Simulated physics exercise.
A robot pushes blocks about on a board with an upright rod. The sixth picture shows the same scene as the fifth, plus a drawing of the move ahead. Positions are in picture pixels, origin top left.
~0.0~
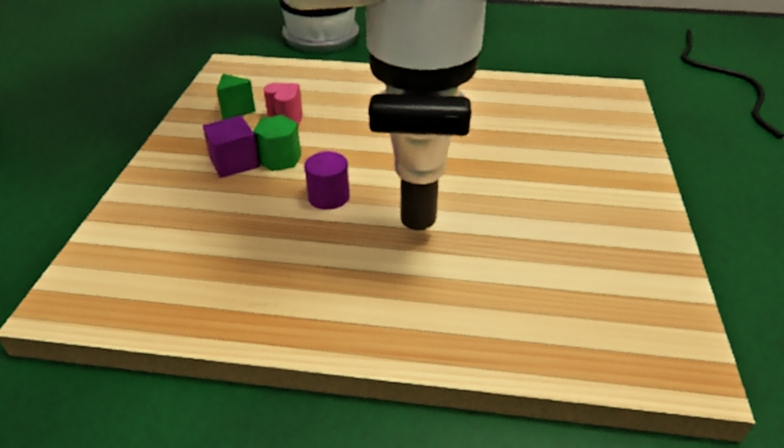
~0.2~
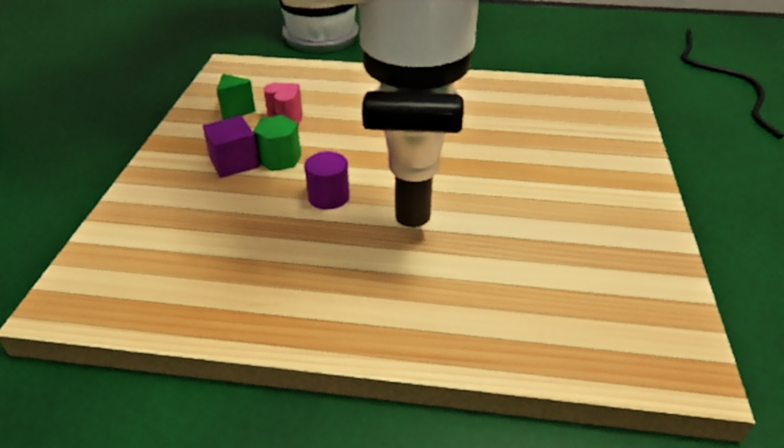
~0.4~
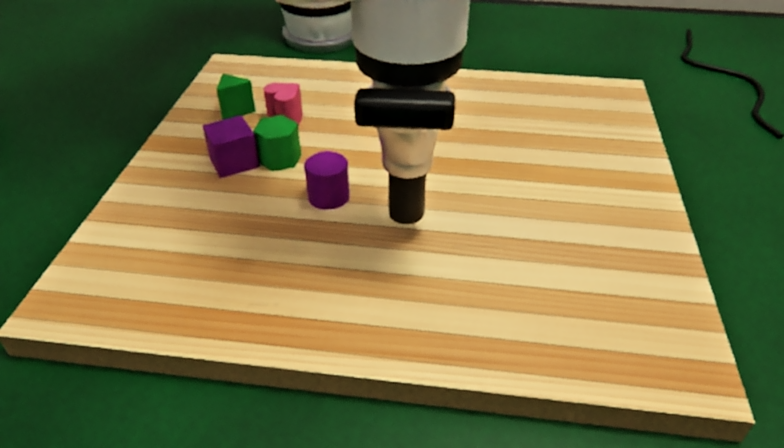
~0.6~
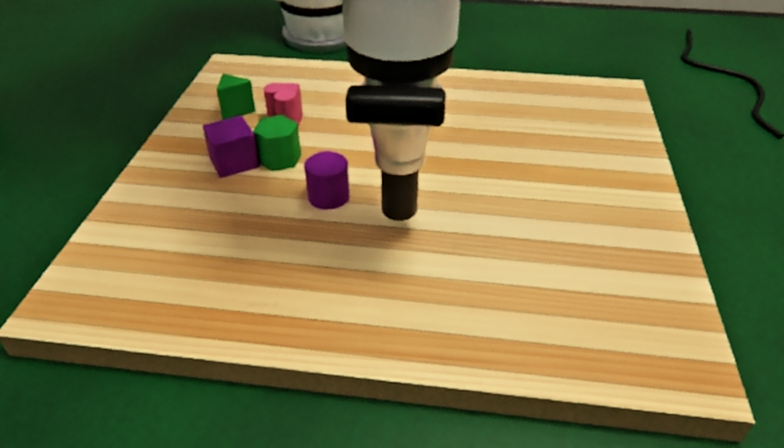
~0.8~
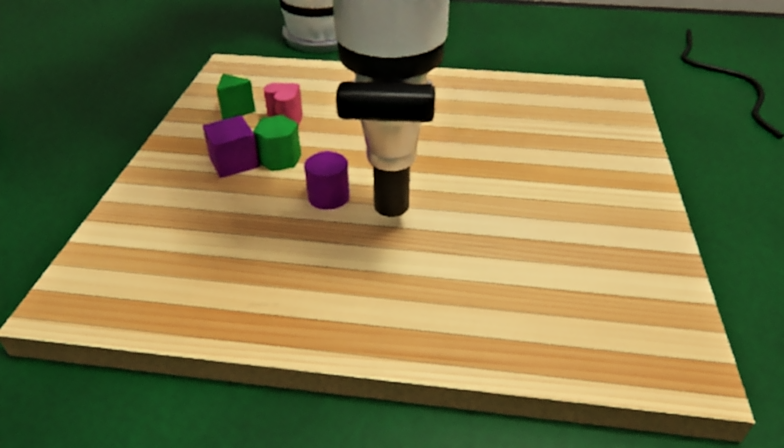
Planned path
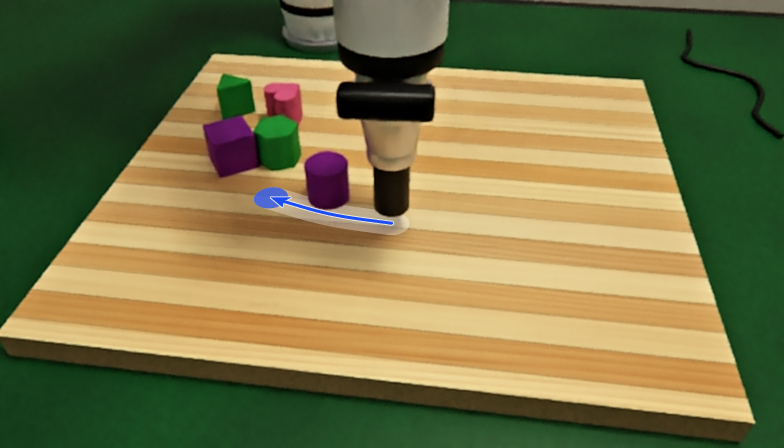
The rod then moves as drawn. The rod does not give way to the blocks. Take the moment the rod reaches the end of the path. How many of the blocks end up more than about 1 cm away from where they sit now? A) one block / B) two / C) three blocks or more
That would be A.
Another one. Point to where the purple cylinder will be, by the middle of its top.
Top centre: (302, 148).
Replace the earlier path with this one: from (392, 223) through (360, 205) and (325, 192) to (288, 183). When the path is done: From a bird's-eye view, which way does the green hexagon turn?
Viewed from the top, it goes clockwise.
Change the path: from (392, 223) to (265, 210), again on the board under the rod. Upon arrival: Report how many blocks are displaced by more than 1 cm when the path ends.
Blocks moved: One.
The drawn path runs from (392, 223) via (328, 214), ending at (271, 198).
On the path given first. One third of the way, rod at (346, 200); nothing pushed yet.
Two thirds of the way, rod at (305, 191); purple cylinder at (307, 151).
At the end, rod at (268, 181); green hexagon not moved; purple cylinder at (302, 148).
